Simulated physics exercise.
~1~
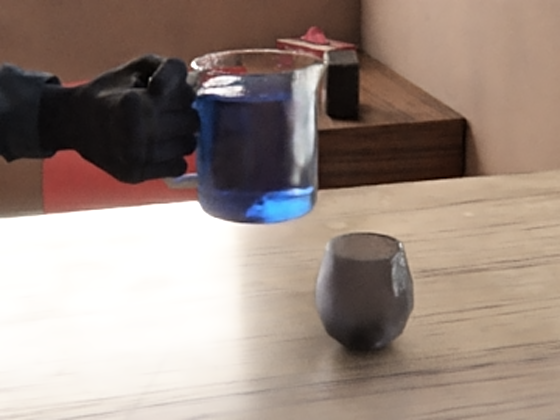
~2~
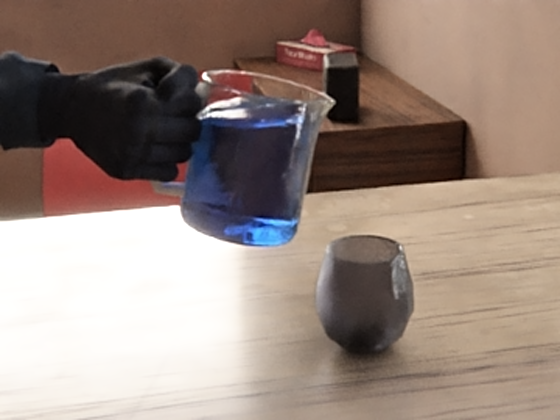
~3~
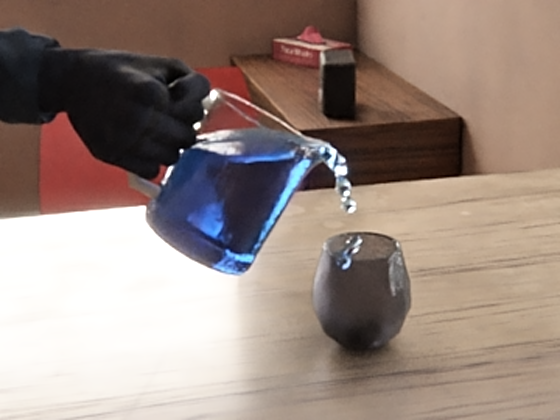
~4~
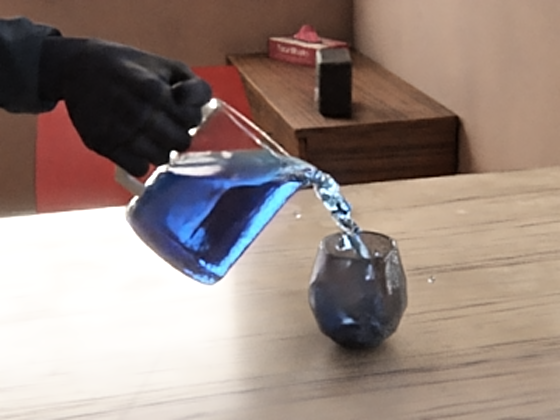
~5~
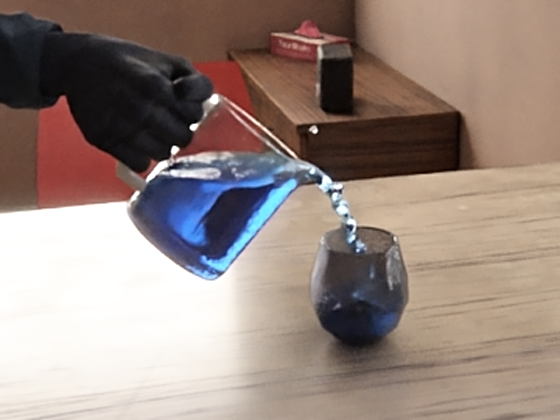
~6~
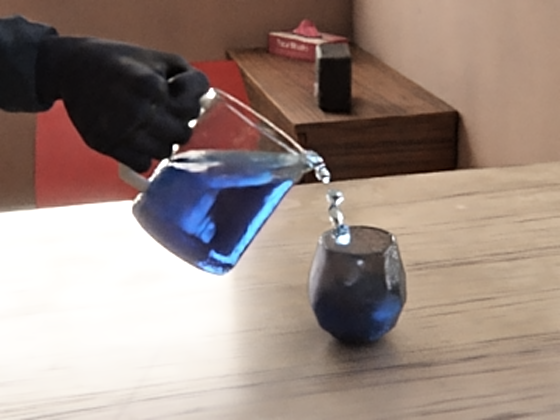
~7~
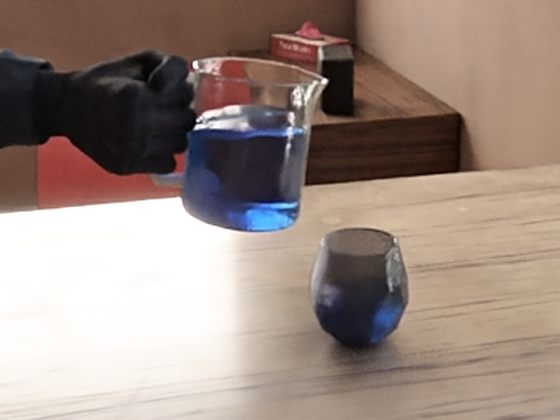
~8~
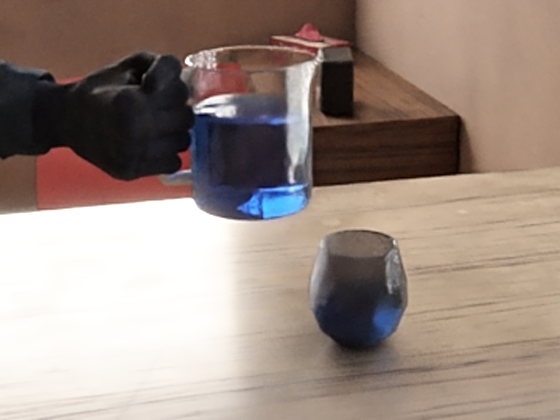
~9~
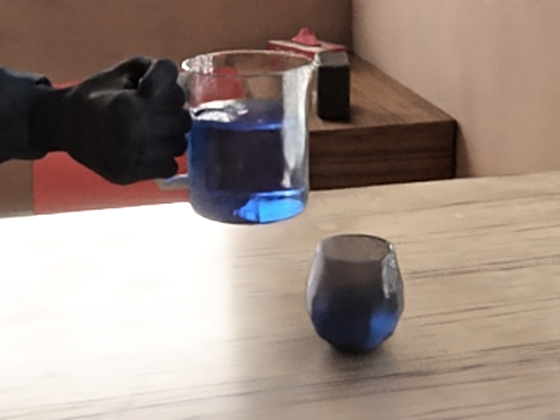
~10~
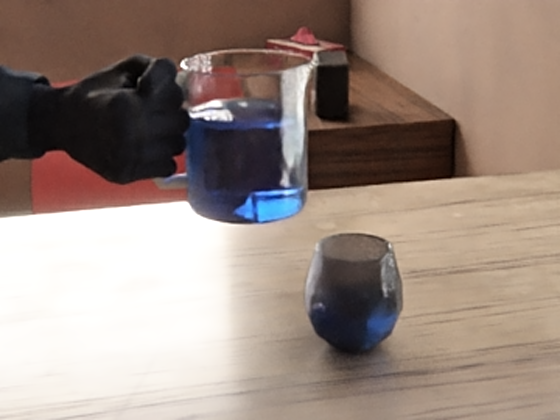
To begin with, a dark-gloved hand holds a clear glass jug of blue liquid above a pale wooden table, up and to the left of an empty, smoky stemless glass. The hand tips the jug to the right, and a thin stream leaves the spout and falls into the glass. As the jug leans further, the stream thickens, a few droplets fly off, and blue gathers in the bottom of the glass. The hand then tilts the jug back, the stream thins and breaks off, and the jug returns upright. Finally it is held level, still well filled, beside the partly filled glass.
